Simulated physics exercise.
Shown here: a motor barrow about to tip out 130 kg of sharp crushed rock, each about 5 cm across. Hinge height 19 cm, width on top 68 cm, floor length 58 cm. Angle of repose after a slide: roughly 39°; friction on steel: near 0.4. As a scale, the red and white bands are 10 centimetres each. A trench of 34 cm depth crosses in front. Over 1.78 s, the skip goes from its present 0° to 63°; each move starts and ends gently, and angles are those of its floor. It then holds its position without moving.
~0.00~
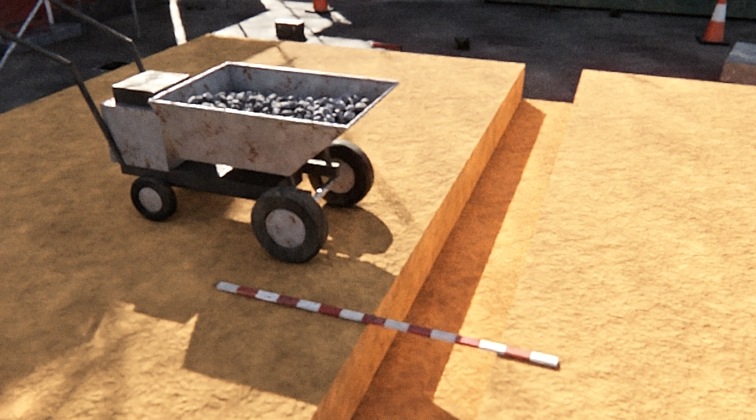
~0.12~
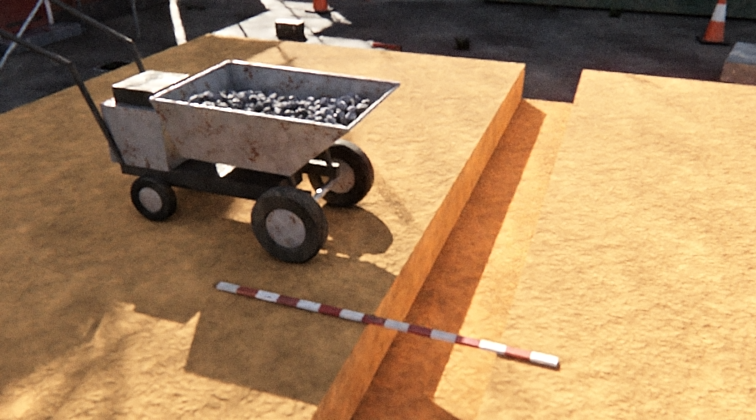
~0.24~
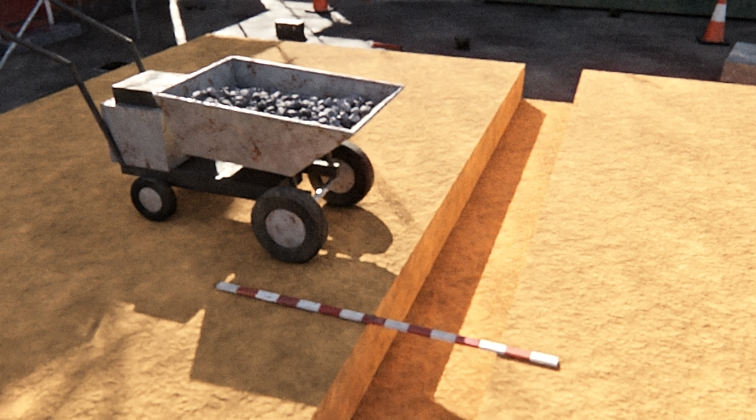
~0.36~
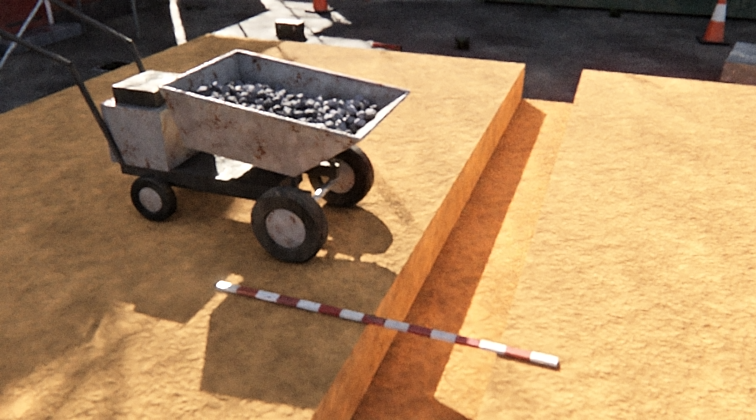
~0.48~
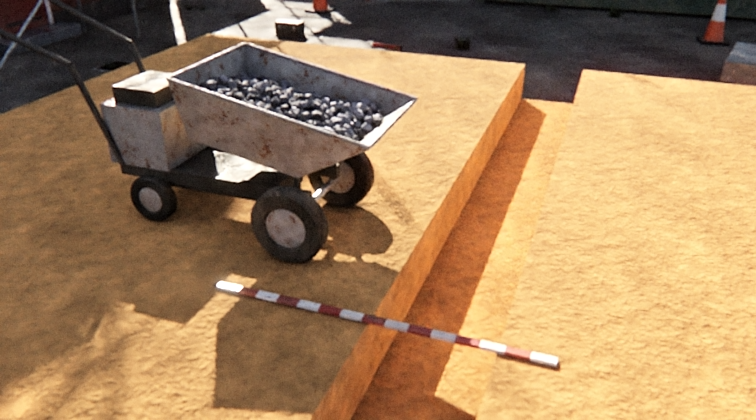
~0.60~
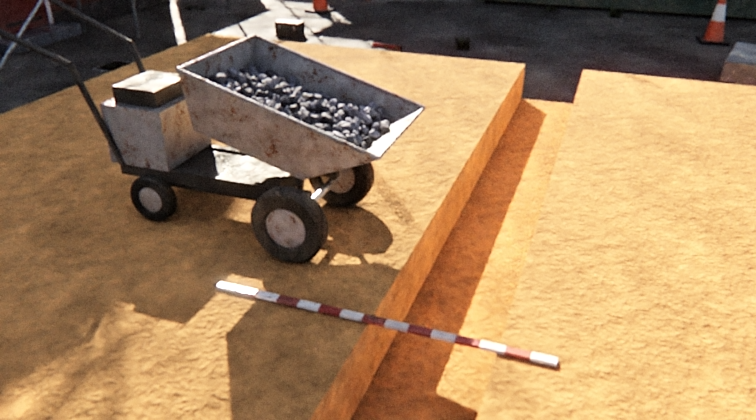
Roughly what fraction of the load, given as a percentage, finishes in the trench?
Some 100 per cent of the stones.
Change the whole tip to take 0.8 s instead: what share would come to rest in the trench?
Roughly 100 per cent would.
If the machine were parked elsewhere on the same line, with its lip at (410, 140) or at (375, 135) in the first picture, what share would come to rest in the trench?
Around 75% for the first place and 100% for the second.
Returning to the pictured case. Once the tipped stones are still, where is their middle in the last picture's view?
Centre estimate: Around (467, 304).
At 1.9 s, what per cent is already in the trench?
Roughly 25% by that time.
After 1.3 s the floor is at 53°; 100 % in the skip; the foremost stones are at (414, 207).
After 1.9 s the floor is at 63°; 74 % in the skip, 26 % in the trench; the foremost stones are at (494, 314).
After 2.2 s the floor is at 63°; 41 % in the skip, 59 % in the trench; the foremost stones are at (509, 328).
After 4.2 s the floor is at 63°; 0 % in the skip, 100 % in the trench; the foremost stones are at (509, 326).
